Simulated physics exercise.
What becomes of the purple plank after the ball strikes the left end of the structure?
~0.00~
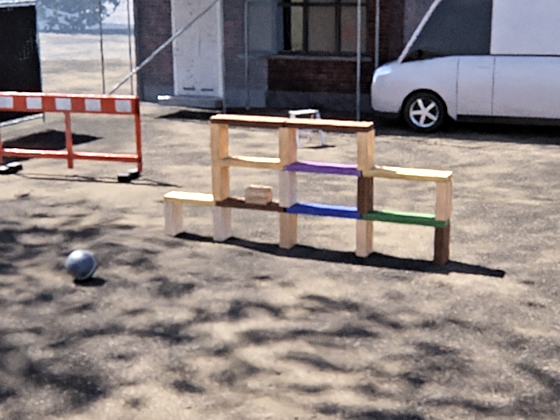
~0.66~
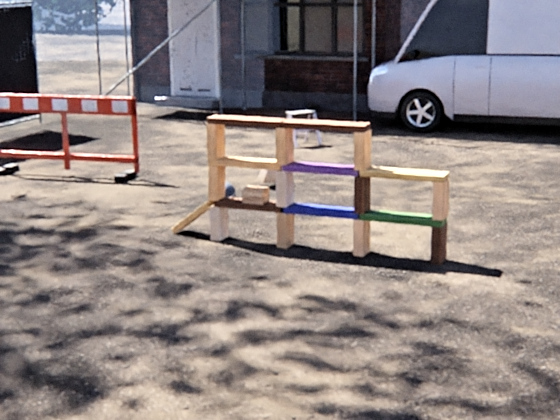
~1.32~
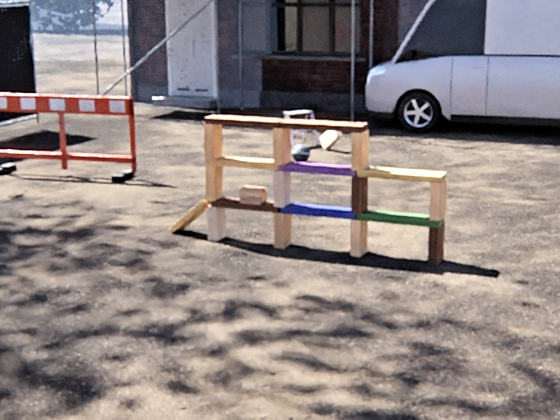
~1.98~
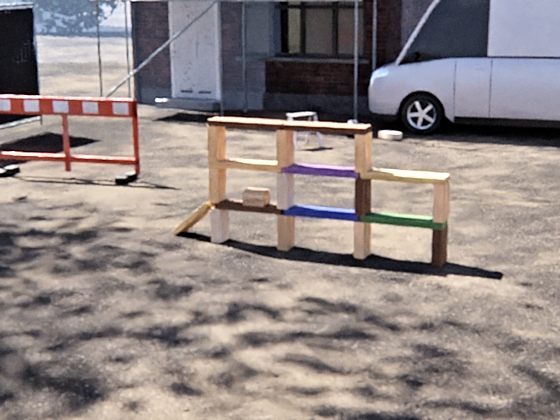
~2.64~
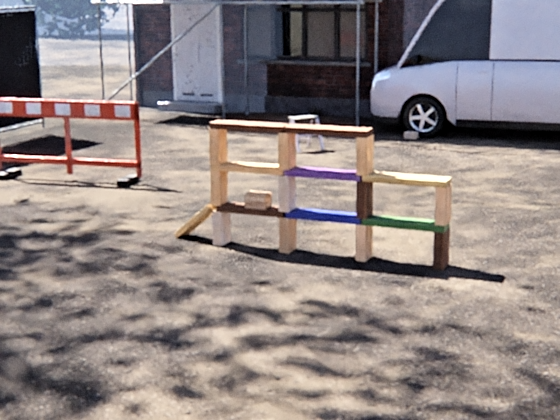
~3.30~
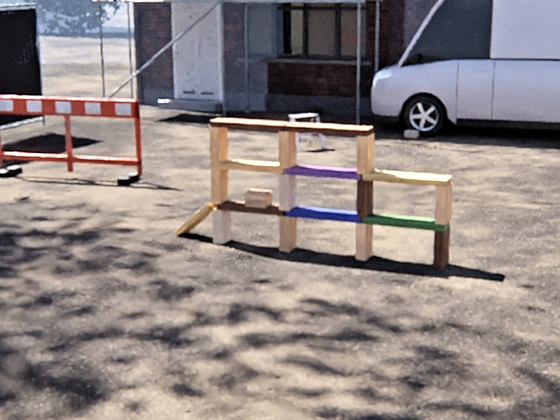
The purple plank stays up in its place. Only the far left end gives way, with its post knocked off and its plank left sloping to the ground.
Wooden plank-and-post structure losing its leftmost post to a rolling ball, one plank dropping aslant, the post tumbling towards a parked van.
